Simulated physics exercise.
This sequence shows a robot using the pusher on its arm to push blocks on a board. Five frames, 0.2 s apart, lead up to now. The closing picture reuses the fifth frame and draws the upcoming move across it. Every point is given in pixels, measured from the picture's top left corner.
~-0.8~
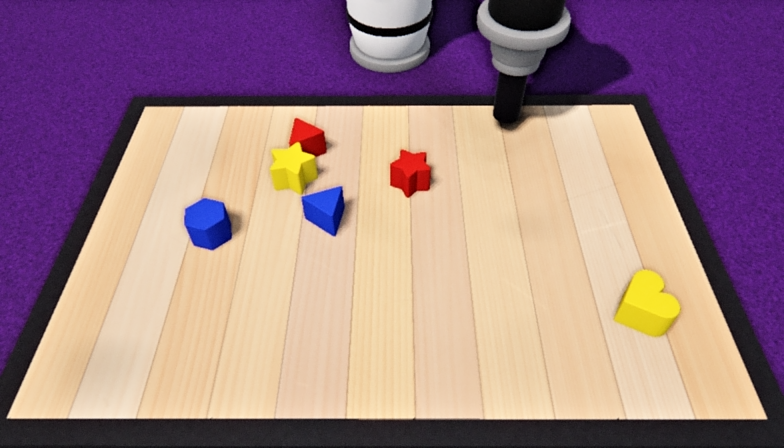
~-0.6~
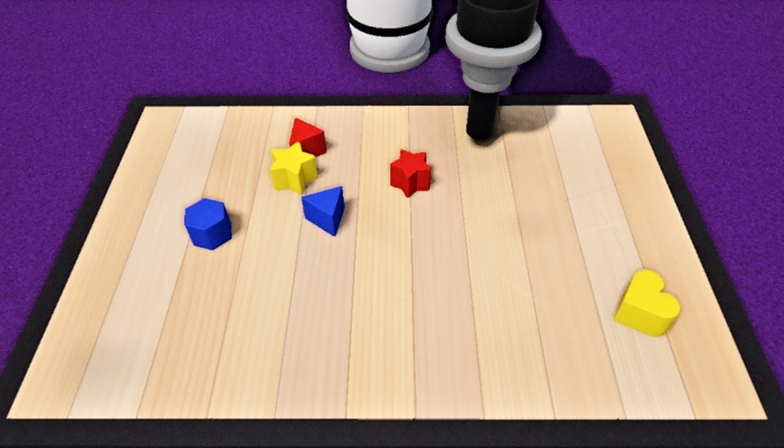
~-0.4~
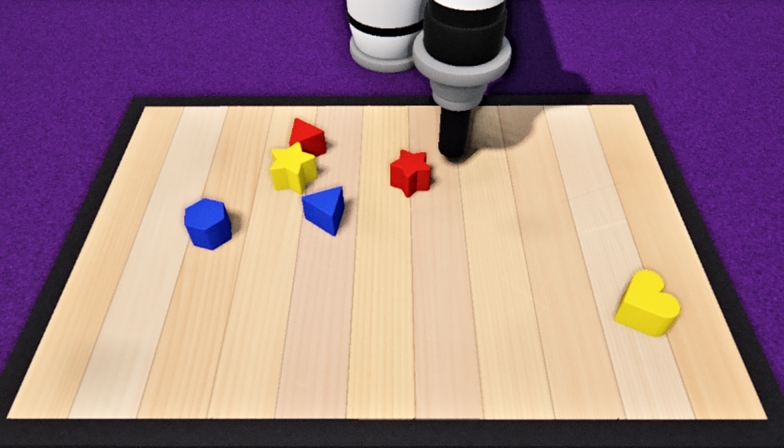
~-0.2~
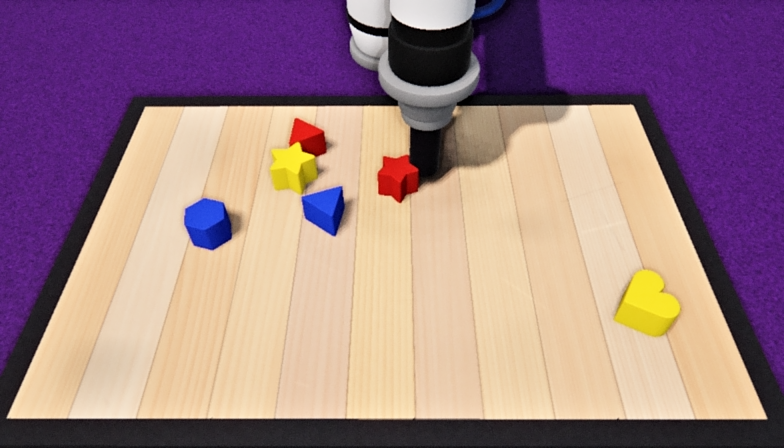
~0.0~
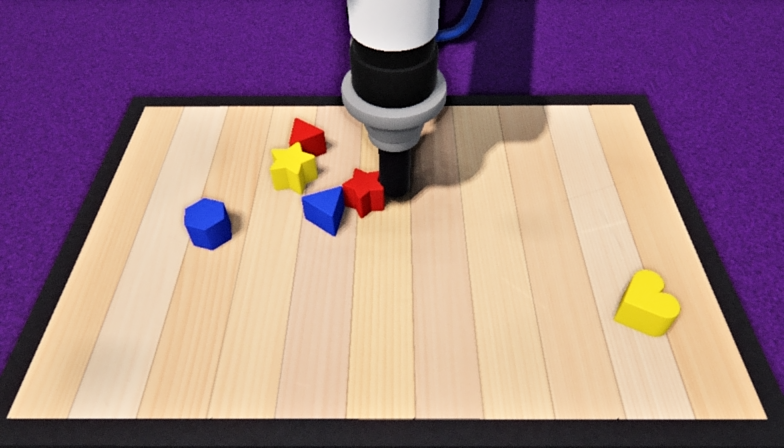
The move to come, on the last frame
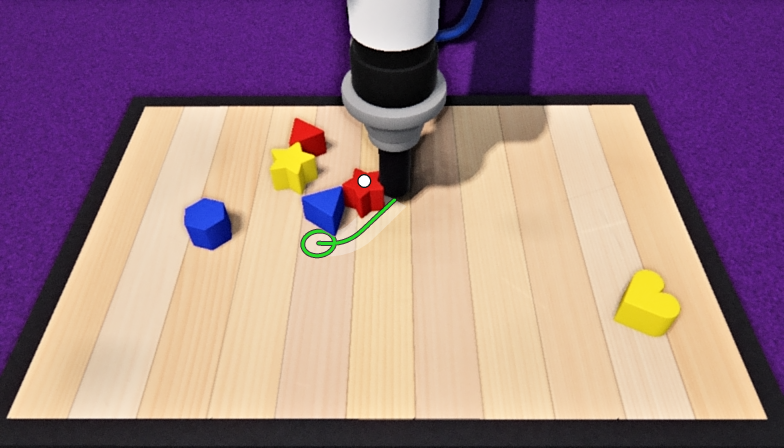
At first, a robot's black pusher stands at the back of a wooden board holding red, yellow and blue blocks. It moves left and toward the viewer, reaching the red star. It then pushes the star a short way left and forward, right up beside the blue triangular block, while the other blocks stay still.
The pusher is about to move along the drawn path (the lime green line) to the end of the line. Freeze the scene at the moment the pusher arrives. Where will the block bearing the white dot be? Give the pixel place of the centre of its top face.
Top centre: (345, 188).
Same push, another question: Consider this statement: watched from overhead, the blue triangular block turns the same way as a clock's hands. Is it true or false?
My answer: False.
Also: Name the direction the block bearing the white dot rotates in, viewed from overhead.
Spins clockwise.
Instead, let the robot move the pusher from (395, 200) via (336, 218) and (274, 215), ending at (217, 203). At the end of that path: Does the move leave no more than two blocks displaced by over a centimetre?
I believe not.
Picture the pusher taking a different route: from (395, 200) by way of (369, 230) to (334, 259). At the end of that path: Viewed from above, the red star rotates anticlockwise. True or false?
This is false.
Path on the board, from (395, 200) over (374, 219) and (352, 238) to (319, 243); the dot is on the red star.
On the path given first. One third of the way, pusher at (373, 207); blue triangular block at (316, 199), turned 25° anticlockwise; red star at (347, 186), turned 40° clockwise.
Two thirds of the way, pusher at (350, 226); blue triangular block at (311, 198), turned 35° anticlockwise; red star at (345, 188), turned 60° clockwise.
At the end, pusher at (317, 231); yellow star in place; blue triangular block at (311, 198), turned 35° anticlockwise; red star at (345, 188), turned 60° clockwise.
